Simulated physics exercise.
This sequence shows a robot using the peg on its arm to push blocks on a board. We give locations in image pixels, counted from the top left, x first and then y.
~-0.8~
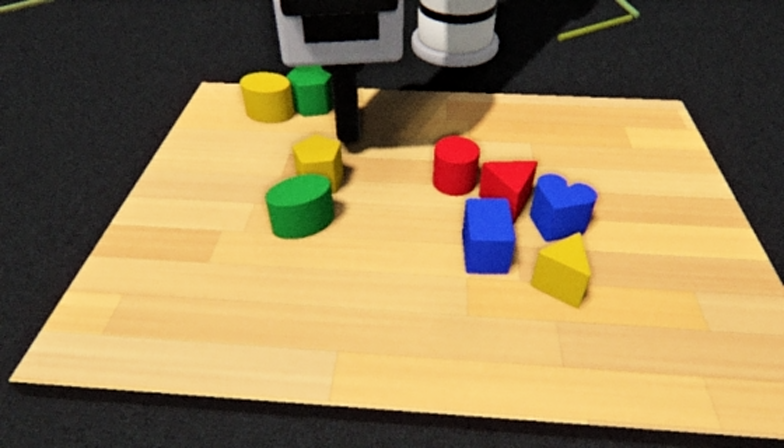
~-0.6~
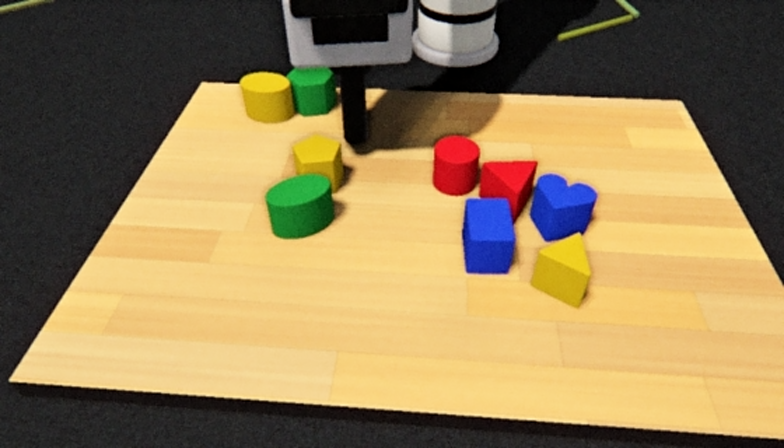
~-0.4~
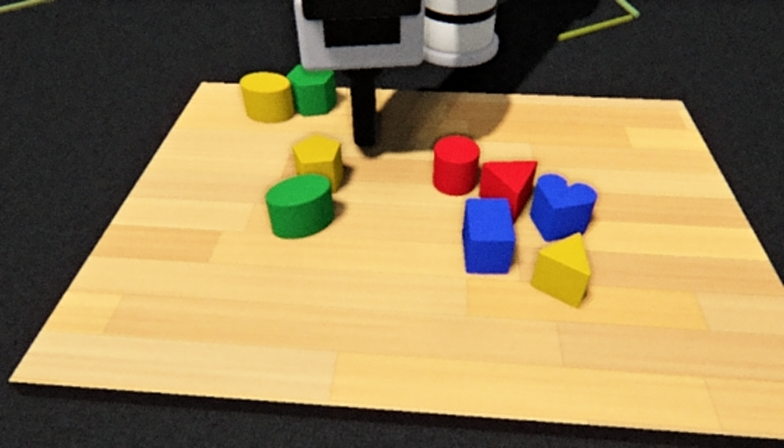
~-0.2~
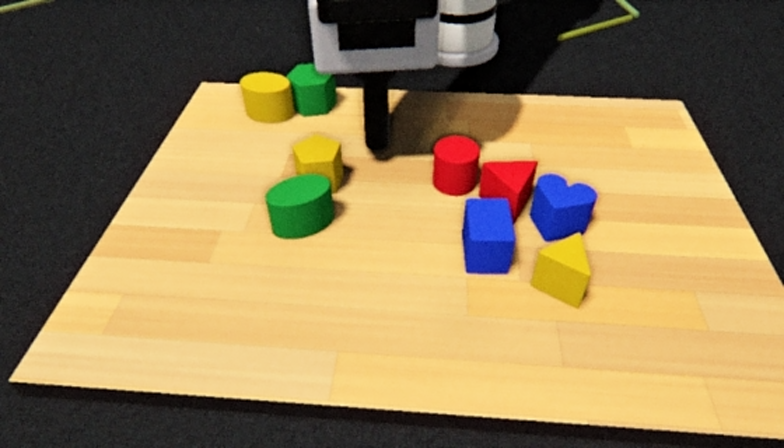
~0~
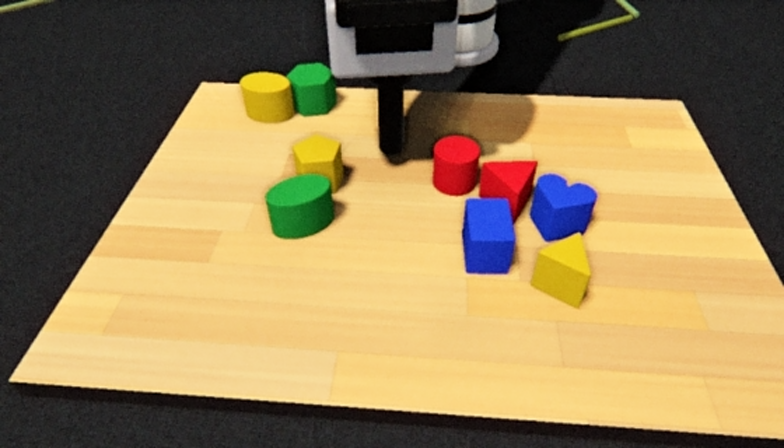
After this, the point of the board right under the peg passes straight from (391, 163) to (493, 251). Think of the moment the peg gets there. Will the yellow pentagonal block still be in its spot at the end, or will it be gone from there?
Here's my answer: The yellow pentagonal block remains in position.
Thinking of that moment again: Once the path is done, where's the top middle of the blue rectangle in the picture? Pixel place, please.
I expect it at (524, 252).
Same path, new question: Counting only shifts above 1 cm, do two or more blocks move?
No, I don't think so.
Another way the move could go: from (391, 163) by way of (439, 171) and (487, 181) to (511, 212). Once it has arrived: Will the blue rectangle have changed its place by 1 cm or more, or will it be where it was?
Shifted out of place.
What follows on the original path. One third of the way, peg at (423, 176); nothing pushed yet.
Two thirds of the way, peg at (457, 205); nothing pushed yet.
At the end, peg at (496, 237); yellow pentagonal block still; blue rectangle at (524, 252); yellow three-sided block at (576, 255), turned 20° anticlockwise.
